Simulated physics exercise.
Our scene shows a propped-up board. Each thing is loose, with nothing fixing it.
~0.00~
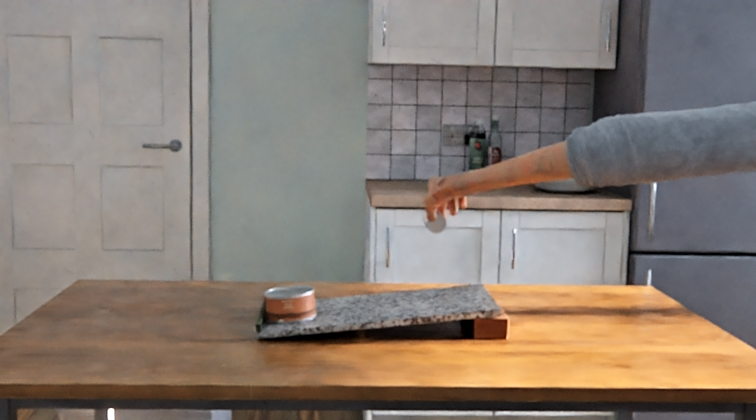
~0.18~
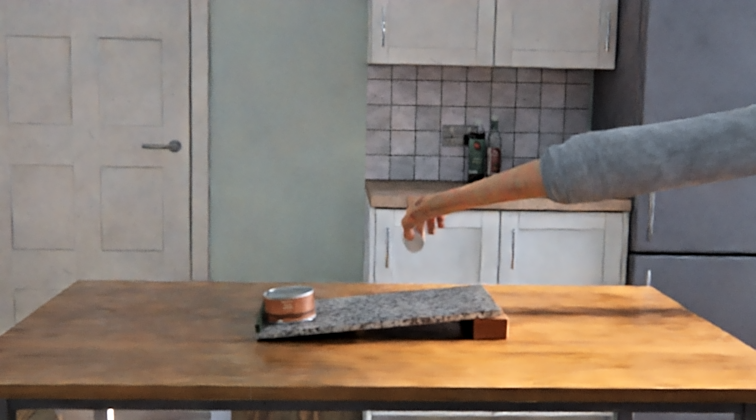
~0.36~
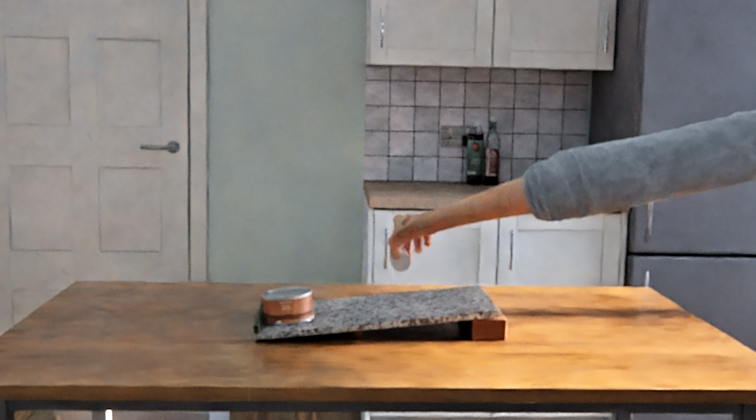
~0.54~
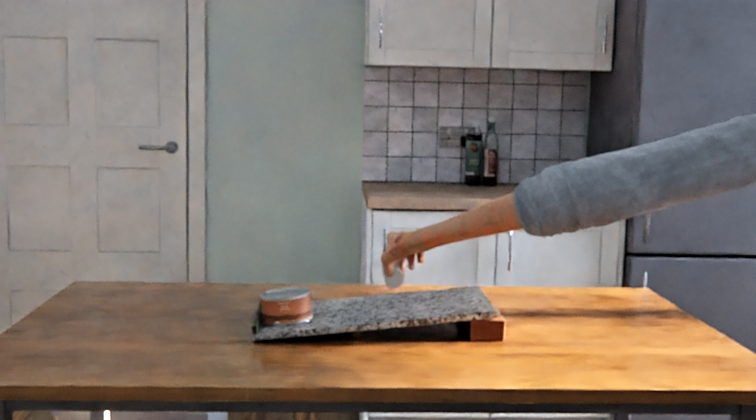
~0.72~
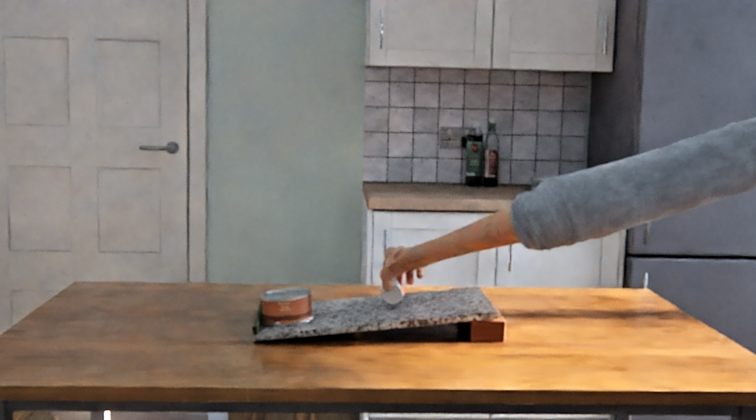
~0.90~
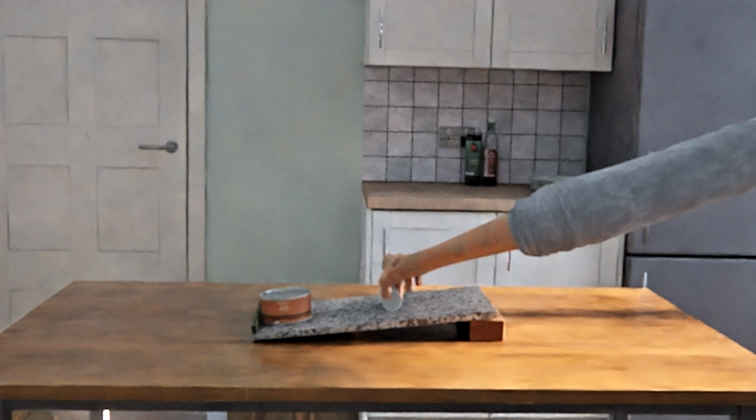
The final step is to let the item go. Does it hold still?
Most likely it will descend.
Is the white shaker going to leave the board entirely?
Once it settles, it is resting on top.
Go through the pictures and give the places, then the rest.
In the first picture, still above its spot; white shaker (434, 221); orange tub (290, 304).
In the second picture, still above its spot; white shaker (413, 239); orange tub (290, 305).
In the third picture, still above its spot; white shaker (400, 258); orange tub (288, 306).
In the fourth picture, still above its spot; white shaker (392, 275); orange tub (286, 306).
In the fifth picture, still above its spot; white shaker (392, 290); orange tub (287, 307).
In the sixth picture, in place under the hand; white shaker (391, 297); orange tub (286, 306).
After 1.50 s, white shaker rolled about its own width near (363, 299).
After 1.70 s, white shaker rolled well along near (337, 302).
At rest (2.8 s), moved from the start, white shaker; orange tub in place. Seen from the same camera at the end, white shaker near (318, 303). The white shaker slides or rolls down.
